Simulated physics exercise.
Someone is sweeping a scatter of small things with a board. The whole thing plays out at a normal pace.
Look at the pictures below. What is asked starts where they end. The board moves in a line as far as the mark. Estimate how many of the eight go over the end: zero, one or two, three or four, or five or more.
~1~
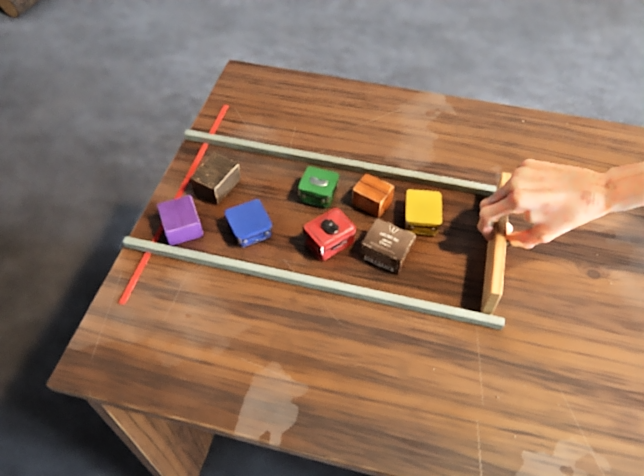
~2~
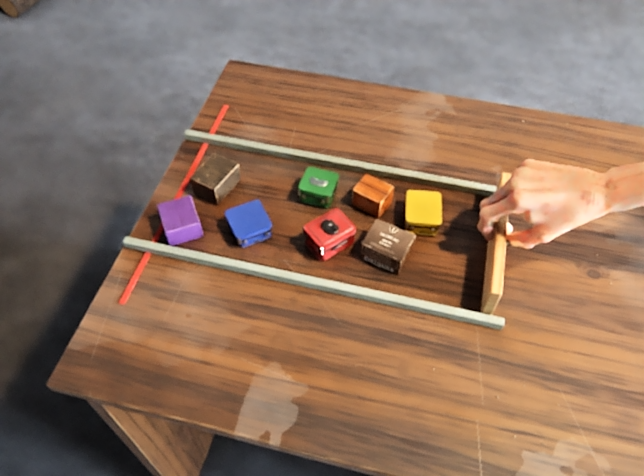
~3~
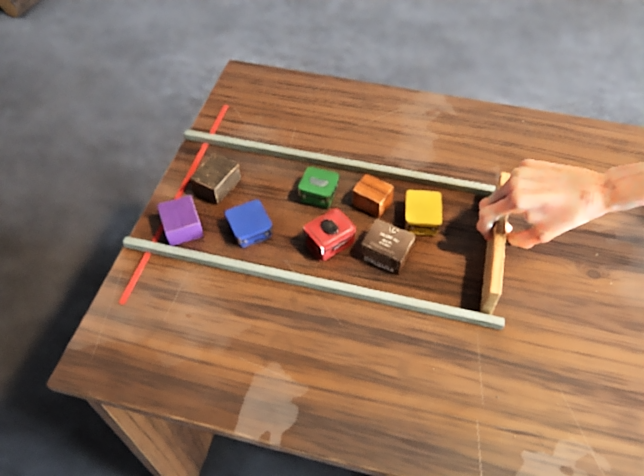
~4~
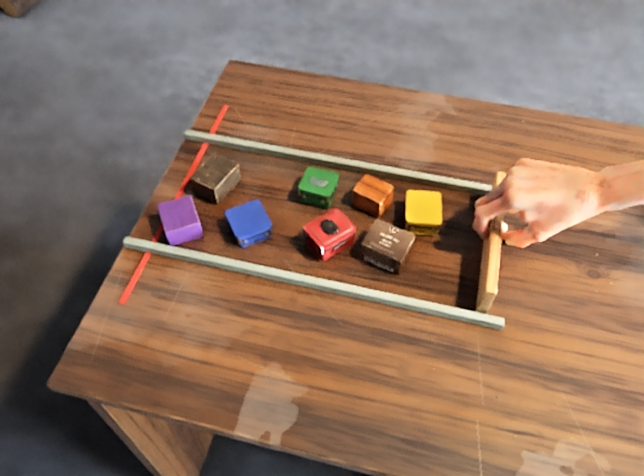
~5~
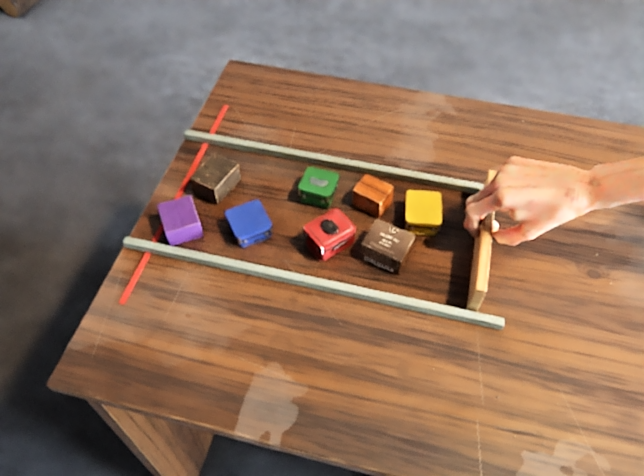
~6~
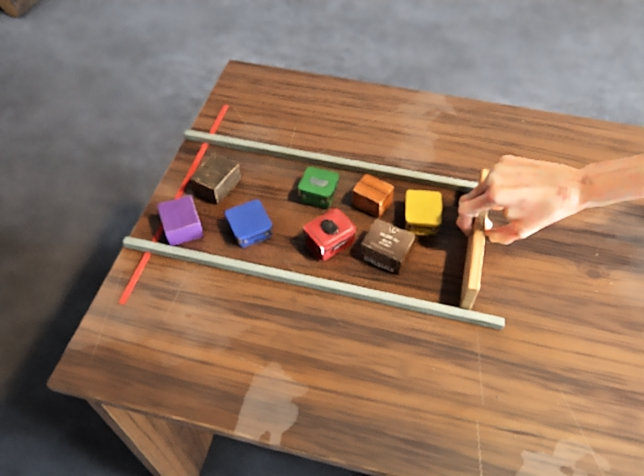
My estimate: Five or more.
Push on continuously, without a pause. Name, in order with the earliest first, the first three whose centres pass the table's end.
Sequence, earliest first: The purple block; the black block; the blue case.
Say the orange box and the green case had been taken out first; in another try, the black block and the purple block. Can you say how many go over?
First try 4, second try 4.
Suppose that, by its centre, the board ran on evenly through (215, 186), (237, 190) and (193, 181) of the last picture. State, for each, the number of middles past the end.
The counts are 4, 3 and 6, in that order.
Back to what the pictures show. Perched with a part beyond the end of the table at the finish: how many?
The number would be 2.
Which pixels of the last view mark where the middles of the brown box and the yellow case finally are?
Roughly (148, 202), and the other roughly (174, 164).
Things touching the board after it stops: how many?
2 touch it.
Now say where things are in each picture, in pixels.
The first frame shows purple block (180, 220); black block (216, 178); blue case (249, 224); board (497, 241); tape (181, 191).
The second frame shows black block (216, 179); green case (319, 188).
The third frame shows blue case (249, 225); orange box (373, 196).
The fourth frame shows purple block (180, 221); brown box (387, 246).
The fifth frame shows black block (216, 179); yellow case (422, 214).
The sixth frame shows purple block (180, 221); black block (216, 179); blue case (249, 225); board (476, 237); tape (181, 191).
Soon after, none off yet; purple block at rest near (180, 221); black block at rest near (216, 179); blue case displaced a little near (237, 222).
In the end, the number that fall off is five or more; gone, orange box, red case, green case, blue case, black block and purple block.
